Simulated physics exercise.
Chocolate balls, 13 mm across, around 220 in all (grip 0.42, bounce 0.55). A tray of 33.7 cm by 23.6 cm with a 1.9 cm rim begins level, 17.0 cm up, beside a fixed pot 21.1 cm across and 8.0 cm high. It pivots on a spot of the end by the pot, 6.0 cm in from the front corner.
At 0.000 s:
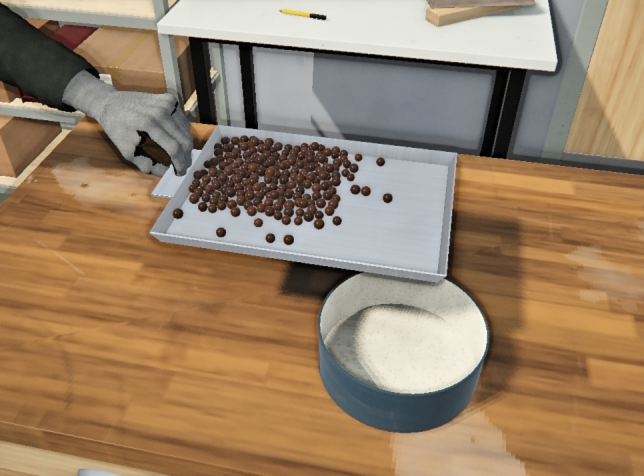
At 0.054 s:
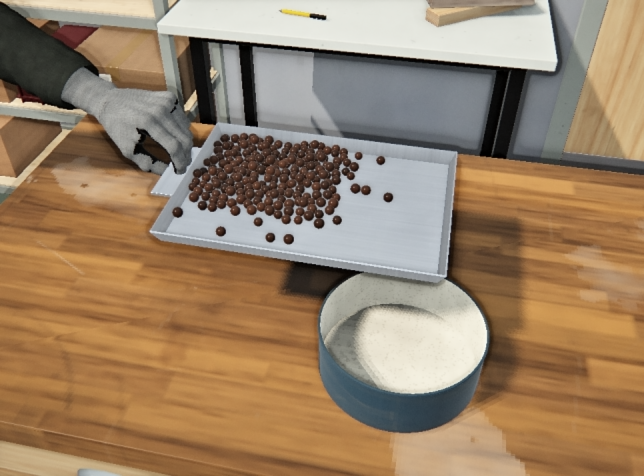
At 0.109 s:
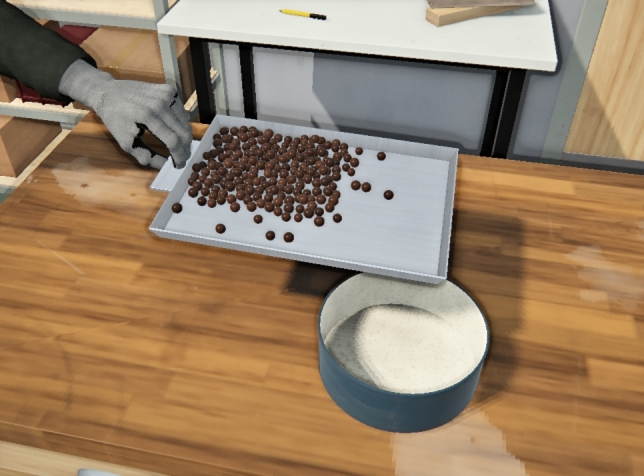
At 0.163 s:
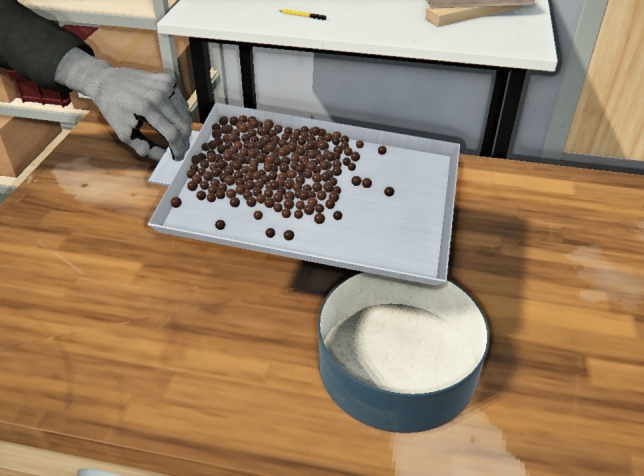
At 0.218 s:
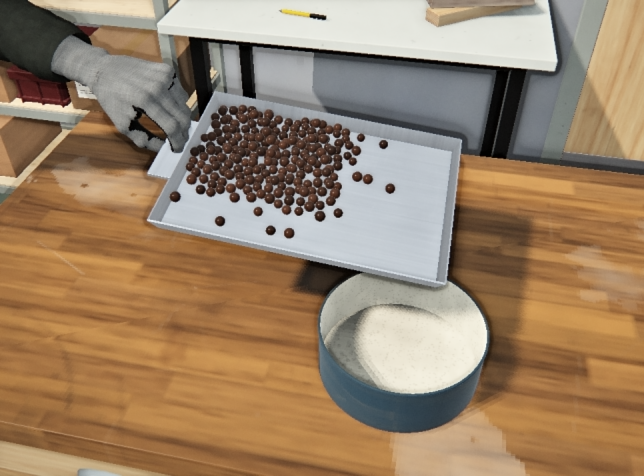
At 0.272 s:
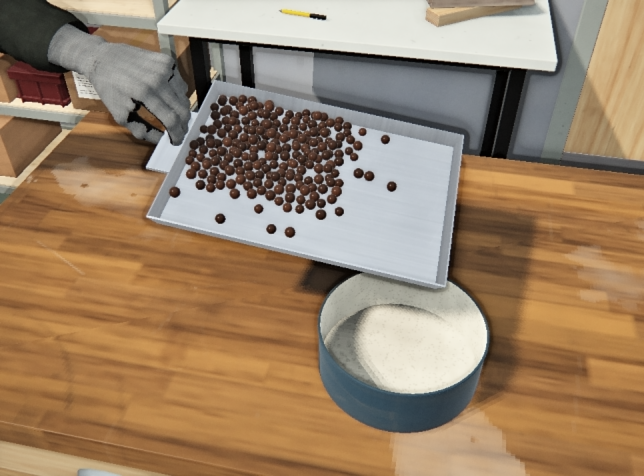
Tray of small chocolate balls slowly tilting, its left end rising in a grey-gloved hand above a blue pot of white contents.
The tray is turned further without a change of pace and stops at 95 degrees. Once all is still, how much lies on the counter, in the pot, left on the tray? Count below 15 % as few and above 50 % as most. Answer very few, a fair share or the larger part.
On the counter: Very few; in the pot: The larger part; left on the tray: Very few.
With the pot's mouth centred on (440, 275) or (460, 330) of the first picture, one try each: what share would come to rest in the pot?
Some 10 and 80 per cent.
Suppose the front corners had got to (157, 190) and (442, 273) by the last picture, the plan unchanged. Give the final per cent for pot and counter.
Pot 45, counter 55.
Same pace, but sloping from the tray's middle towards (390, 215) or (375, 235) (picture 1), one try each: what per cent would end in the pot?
Some 30 and 65 per cent.
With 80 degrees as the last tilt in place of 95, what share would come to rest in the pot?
In that case some 95 per cent.
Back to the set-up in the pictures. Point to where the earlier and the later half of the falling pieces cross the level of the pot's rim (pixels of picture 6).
At about (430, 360), then at (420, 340).
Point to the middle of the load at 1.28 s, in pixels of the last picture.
Around (412, 374).
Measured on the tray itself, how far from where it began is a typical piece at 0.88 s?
Some 21 cm.
After 0.88 s, tilt 52 degrees; the tray holds 75 %, the pot 5 %.
After 1.28 s, tilt 77 degrees; the tray holds 20 %, the pot 65 %.
After 1.77 s, tilt 95 degrees; the tray holds 0 %, the pot 95 %.
By 2.2 s all is still; counter 5 %, pot 95 %, tray 0 %.
